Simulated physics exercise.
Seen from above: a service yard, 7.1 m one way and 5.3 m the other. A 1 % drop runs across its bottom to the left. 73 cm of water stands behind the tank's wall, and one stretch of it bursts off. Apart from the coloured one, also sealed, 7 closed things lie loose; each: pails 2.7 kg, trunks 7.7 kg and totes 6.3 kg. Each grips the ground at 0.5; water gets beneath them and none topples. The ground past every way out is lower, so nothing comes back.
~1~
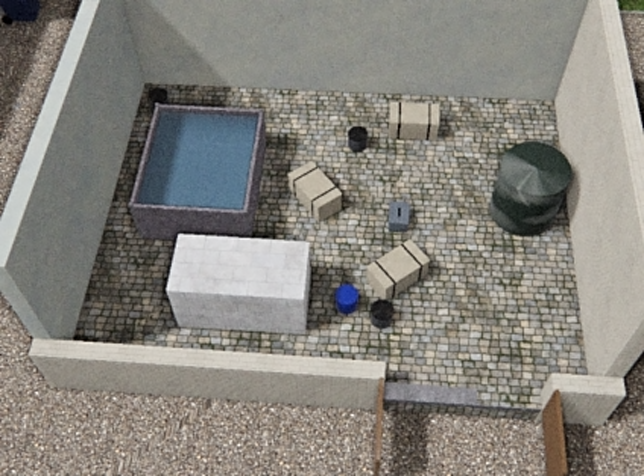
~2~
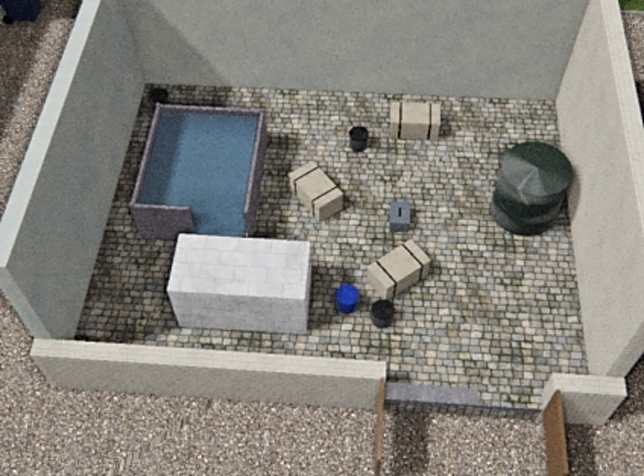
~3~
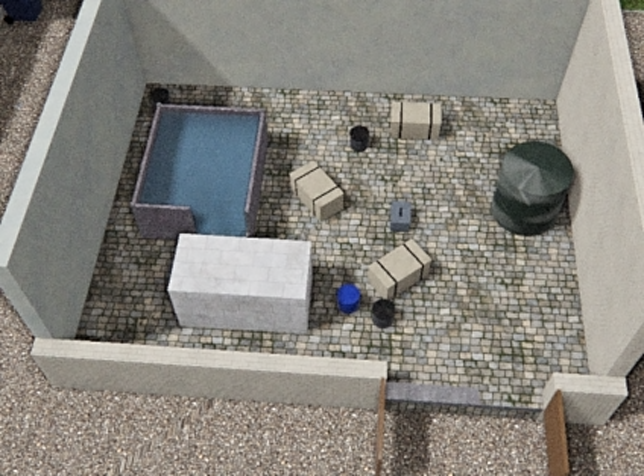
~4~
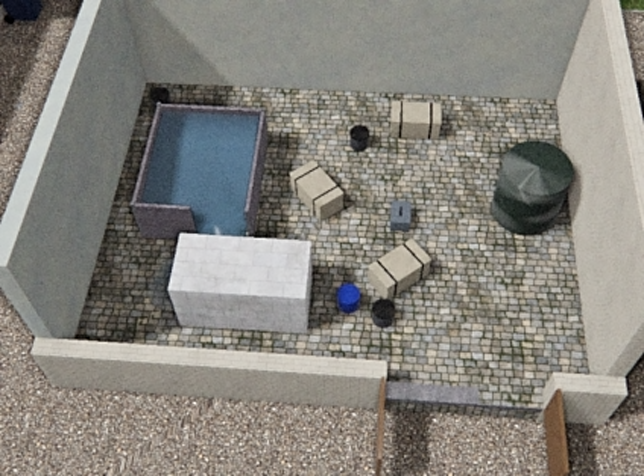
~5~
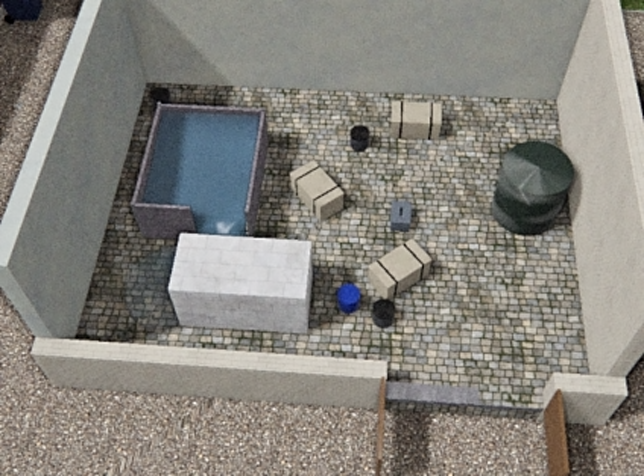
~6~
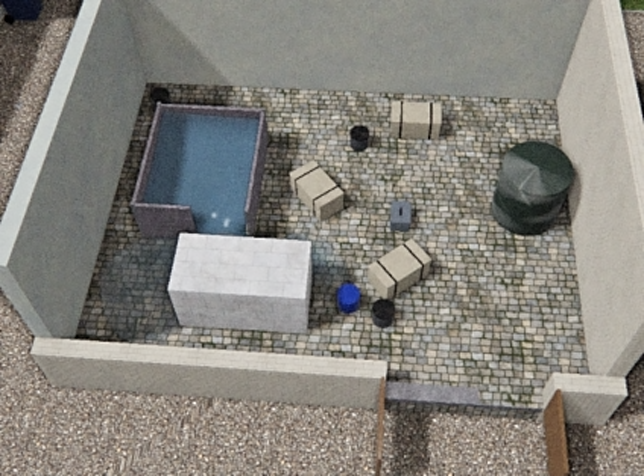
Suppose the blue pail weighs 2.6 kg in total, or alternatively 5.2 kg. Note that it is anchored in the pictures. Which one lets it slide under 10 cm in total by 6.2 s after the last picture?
Honestly, the lighter one cuts it.
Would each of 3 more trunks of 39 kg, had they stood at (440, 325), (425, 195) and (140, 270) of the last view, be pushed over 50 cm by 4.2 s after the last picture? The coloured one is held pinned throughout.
In order: Not as far, then farther, then farther.
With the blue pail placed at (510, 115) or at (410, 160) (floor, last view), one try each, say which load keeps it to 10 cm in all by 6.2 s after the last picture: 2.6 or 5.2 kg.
Respectively, neither option; neither option.
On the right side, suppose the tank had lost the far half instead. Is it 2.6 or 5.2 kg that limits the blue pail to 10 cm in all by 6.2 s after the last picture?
That way round, neither mass holds.
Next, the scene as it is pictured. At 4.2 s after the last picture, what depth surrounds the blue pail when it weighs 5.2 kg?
2 cm, roughly.
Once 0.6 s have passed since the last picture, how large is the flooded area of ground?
My estimate is roughly 11.0 m2.
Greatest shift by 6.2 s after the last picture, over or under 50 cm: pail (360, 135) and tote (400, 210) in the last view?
Taking them as asked: Not beyond and beyond.
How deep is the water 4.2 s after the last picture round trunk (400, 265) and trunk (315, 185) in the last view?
I'd estimate 7 cm for the first and 1 cm for the second.
Then, 0.6 s after the last picture the blue pail would be 0 cm from its start with 2.6 kg and 0 cm from its start with 5.2 kg; 0 cm of water round it then.
Then, 2.3 s after the last picture the blue pail would be 0 cm from its start with 2.6 kg and 0 cm from its start with 5.2 kg; 1 cm of water round it then.
Then, 4.2 s after the last picture the blue pail would be 0 cm from its start with 2.6 kg and 0 cm from its start with 5.2 kg; 2 cm of water round it then.
Then, 6.2 s after the last picture the blue pail would be 0 cm from its start with 2.6 kg and 0 cm from its start with 5.2 kg; 3 cm of water round it then.
